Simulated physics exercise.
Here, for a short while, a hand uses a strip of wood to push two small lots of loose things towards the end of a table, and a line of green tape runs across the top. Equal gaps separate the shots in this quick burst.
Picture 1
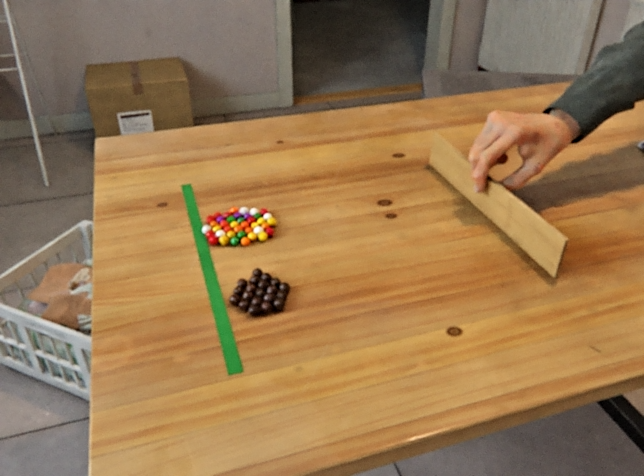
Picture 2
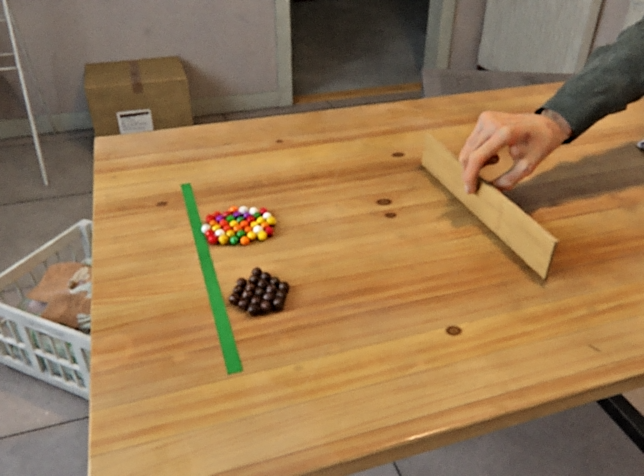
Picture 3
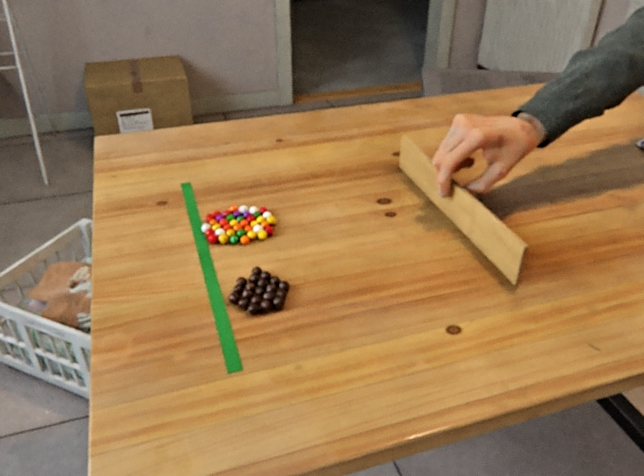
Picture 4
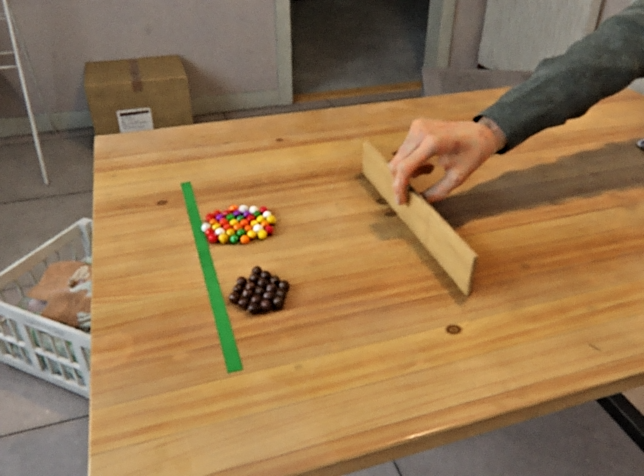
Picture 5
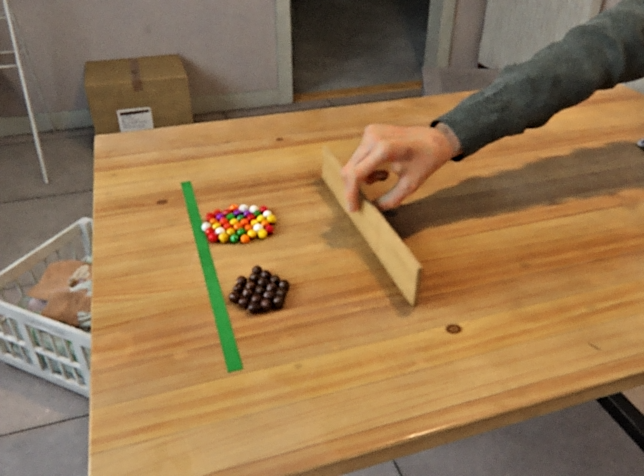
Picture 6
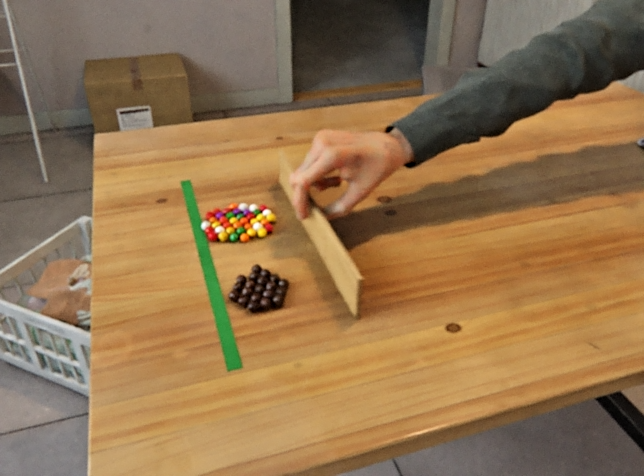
A hand in a dark grey sleeve holds a thin strip of wood upright on a wooden table, seen from above at an angle in a room with a cardboard box behind. Near the green tape on the left sit multicoloured beads and, closer to the viewer, dark brown balls. The hand slides the strip leftward across the tabletop, nearing both still clusters, while the camera stays steady.
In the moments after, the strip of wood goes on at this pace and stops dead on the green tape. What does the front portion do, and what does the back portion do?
My prediction: Front portion: Some lost. Back portion: Some lost.
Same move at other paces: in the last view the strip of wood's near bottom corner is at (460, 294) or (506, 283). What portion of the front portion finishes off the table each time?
In turn 100 and 100 in a hundred.
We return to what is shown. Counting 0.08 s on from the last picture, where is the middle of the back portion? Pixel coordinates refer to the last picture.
In the last picture's pixels, the middle is roughly at (211, 226).
Then, 0.08 s after the last picture, strip of wood still moving, near (240, 215); front portion all on the table, its front near (197, 304); back portion all on the table, its front near (168, 215).
Then, 0.18 s after the last picture, strip of wood stopped at the green tape; front portion all on the table, its front near (47, 330); back portion all on the table, its front near (75, 213).
Then, 0.46 s after the last picture, strip of wood stopped at the green tape; front portion all over the edge; back portion all over the edge.
At rest, strip of wood stopped at the green tape; front portion all over the edge; back portion all over the edge.
